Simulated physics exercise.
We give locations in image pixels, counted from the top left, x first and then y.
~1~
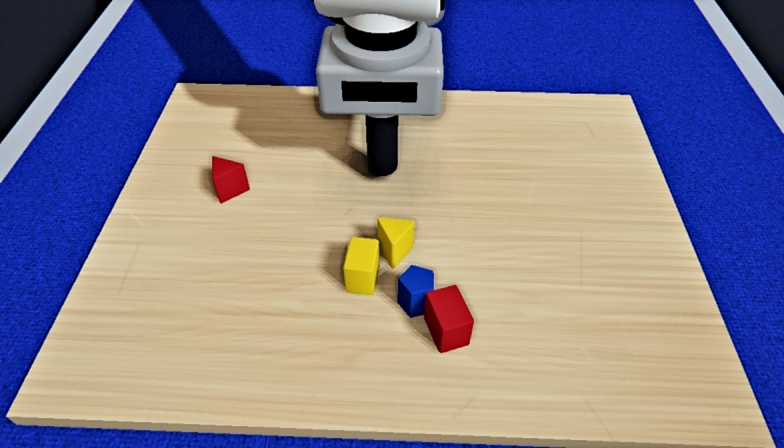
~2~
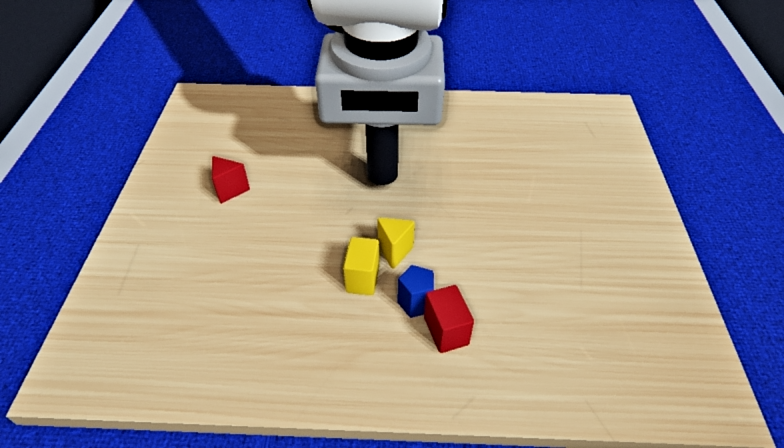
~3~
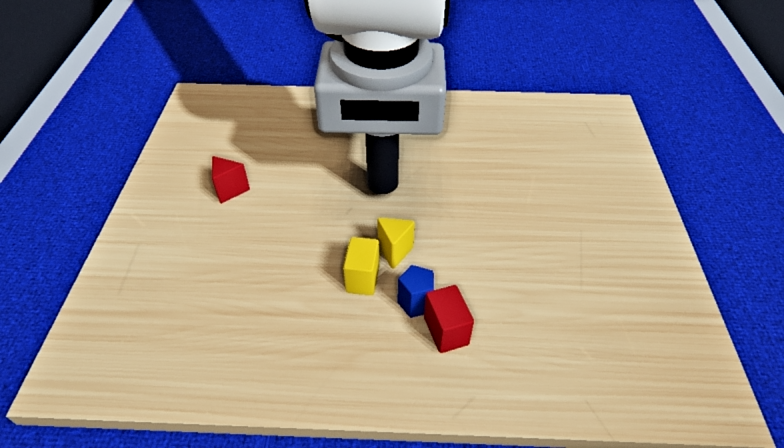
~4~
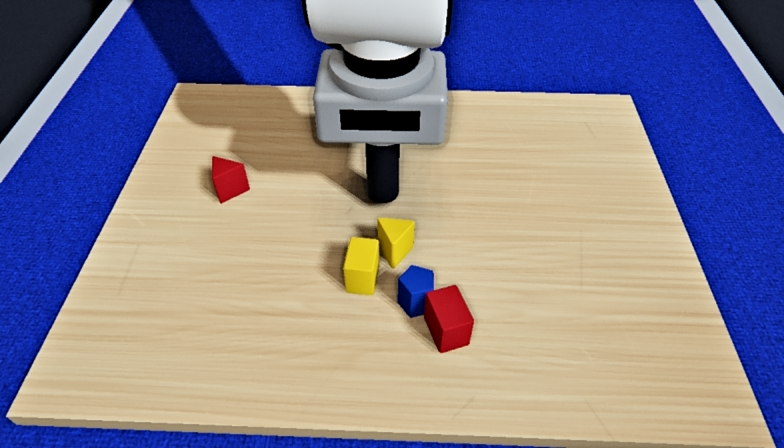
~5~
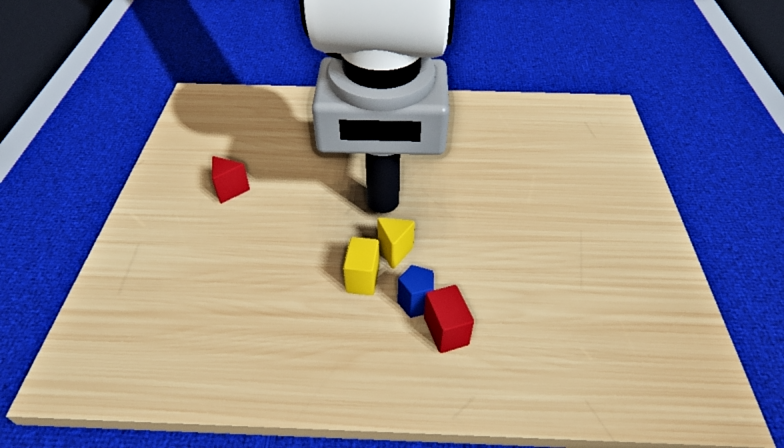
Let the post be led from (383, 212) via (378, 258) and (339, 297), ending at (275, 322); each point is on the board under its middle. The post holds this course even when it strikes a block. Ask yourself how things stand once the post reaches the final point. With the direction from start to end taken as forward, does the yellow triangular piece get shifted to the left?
Yes, that is how it ends up.
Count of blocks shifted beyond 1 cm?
That push would leave two blocks displaced by more than about 1 cm.
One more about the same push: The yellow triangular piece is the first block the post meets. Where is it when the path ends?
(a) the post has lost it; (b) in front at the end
It's a.
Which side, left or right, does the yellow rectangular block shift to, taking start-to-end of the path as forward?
So, looking from the first point of the path to the last, the yellow rectangular block moves leftwards.
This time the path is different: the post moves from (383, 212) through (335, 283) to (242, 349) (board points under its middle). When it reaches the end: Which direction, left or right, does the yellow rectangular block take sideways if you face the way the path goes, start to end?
Slides left.
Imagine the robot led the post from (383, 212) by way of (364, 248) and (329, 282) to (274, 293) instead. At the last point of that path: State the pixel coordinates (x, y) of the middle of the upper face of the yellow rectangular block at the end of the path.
About (356, 279).
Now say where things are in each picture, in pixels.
The first frame shows lower end of the post (382, 166), tops of blocks, yellow rectangular block (361, 253), yellow triangular piece (395, 227), blue five-sided block (418, 279).
The second frame shows post (383, 175), blocks as before.
The third frame shows post (383, 184), blocks as before.
The fourth frame shows post (383, 193), blocks as before.
The fifth frame shows post (383, 202), yellow rectangular block (361, 253), yellow triangular piece (395, 227), blue five-sided block (418, 279).
The first path, step by step. One third of the way, post (378, 249); yellow rectangular block (360, 261), turned 20° clockwise; yellow triangular piece (404, 246), turned 50° anticlockwise.
Two thirds of the way, post (337, 287); yellow rectangular block (328, 307); yellow triangular piece (405, 251), turned 75° anticlockwise.
At the end, post (272, 313); yellow rectangular block (321, 316), turned 30° anticlockwise; yellow triangular piece (405, 251), turned 75° anticlockwise; blue five-sided block not moved.
